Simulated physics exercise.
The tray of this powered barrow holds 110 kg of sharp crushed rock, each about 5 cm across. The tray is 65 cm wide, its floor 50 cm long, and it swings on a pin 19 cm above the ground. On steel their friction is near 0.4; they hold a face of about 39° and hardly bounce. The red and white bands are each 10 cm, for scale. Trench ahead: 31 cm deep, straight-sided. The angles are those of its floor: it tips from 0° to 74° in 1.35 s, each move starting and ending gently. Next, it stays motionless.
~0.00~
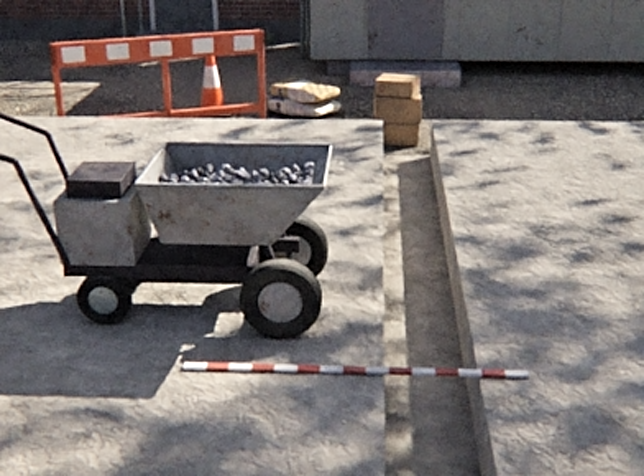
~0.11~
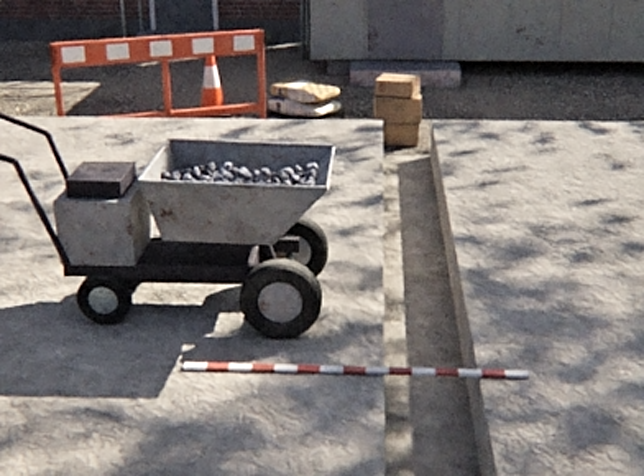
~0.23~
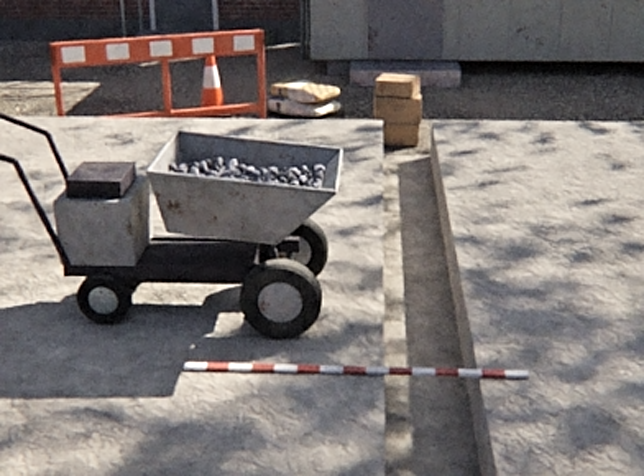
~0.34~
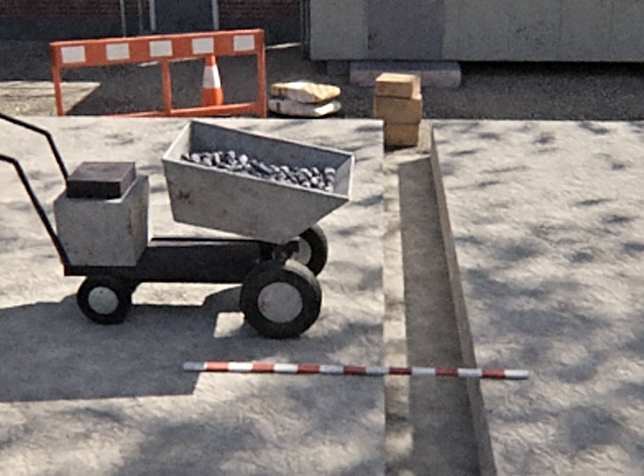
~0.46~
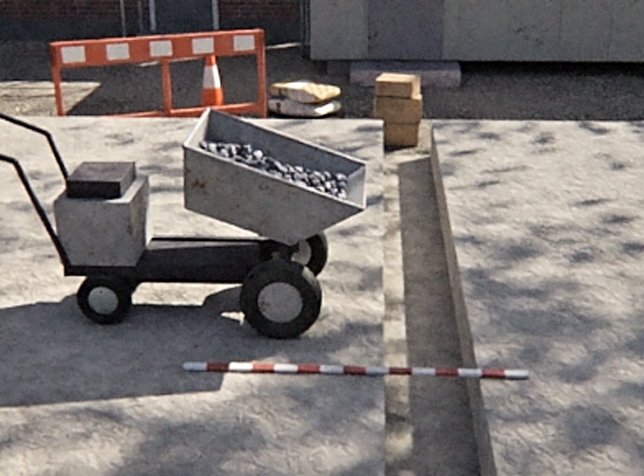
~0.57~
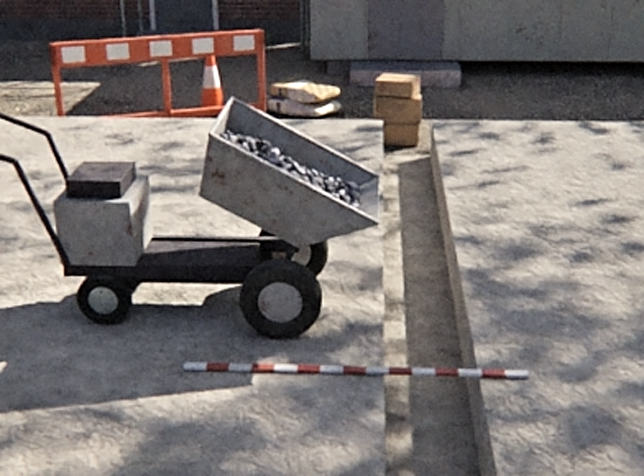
A grey powered barrow with black wheels and a tray of dark crushed stones stands on sunlit, pale paved ground, seen from the side and slightly above by a still camera. An orange and white barrier, a cone, sacks and stacked blocks sit behind it, with a red and white banded pole and a straight trench to the right. The tray tilts steadily forward, its left end rising and its lip swinging right and down.
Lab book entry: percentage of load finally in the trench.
Approx. 96 percent.
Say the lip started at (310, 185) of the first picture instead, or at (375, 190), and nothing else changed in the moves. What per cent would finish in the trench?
I'd expect some 100 per cent, then some 40.
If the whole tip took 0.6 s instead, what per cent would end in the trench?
It would come to roughly 75 per cent.
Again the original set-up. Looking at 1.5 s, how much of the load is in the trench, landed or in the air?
Around 30 per cent of it, at that instant.
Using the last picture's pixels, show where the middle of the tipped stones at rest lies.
Their centre sits close to (434, 351).
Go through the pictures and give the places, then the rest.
The tray is at 0°, its lip at (324, 188); the top of the load is at (255, 174), in the first frame.
The tray is at 1°, its lip at (327, 189); the top of the load is at (207, 172); the stones move at 0.2 m/s on average, in the second frame.
Lip at (336, 193), floor tilted 6°, highest stones at (202, 166); the stones move at 0.4 m/s on average, in the third frame.
Lip at (349, 199), floor tilted 12°, highest stones at (210, 158); the stones move at 0.5 m/s on average, in the fourth frame.
The tray is at 20°, its lip at (364, 210); the top of the load is at (216, 148); the stones move at 0.6 m/s on average, in the fifth frame.
Lip at (379, 223), floor tilted 28°, highest stones at (234, 139); the stones move at 0.7 m/s on average, in the sixth frame.
After 1.0 s the floor is at 62°; 100 % in the tray; the foremost stones are at (400, 262).
After 1.5 s the floor is at 74°; 69 % in the tray, 30 % in the trench, 1 % past the trench; the foremost stones are at (475, 328).
After 1.8 s the floor is at 74°; 29 % in the tray, 66 % in the trench, 4 % past the trench; the foremost stones are at (524, 316).
After 3.8 s the floor is at 74°; 0 % in the tray, 96 % in the trench, 4 % past the trench; the foremost stones are at (524, 307).
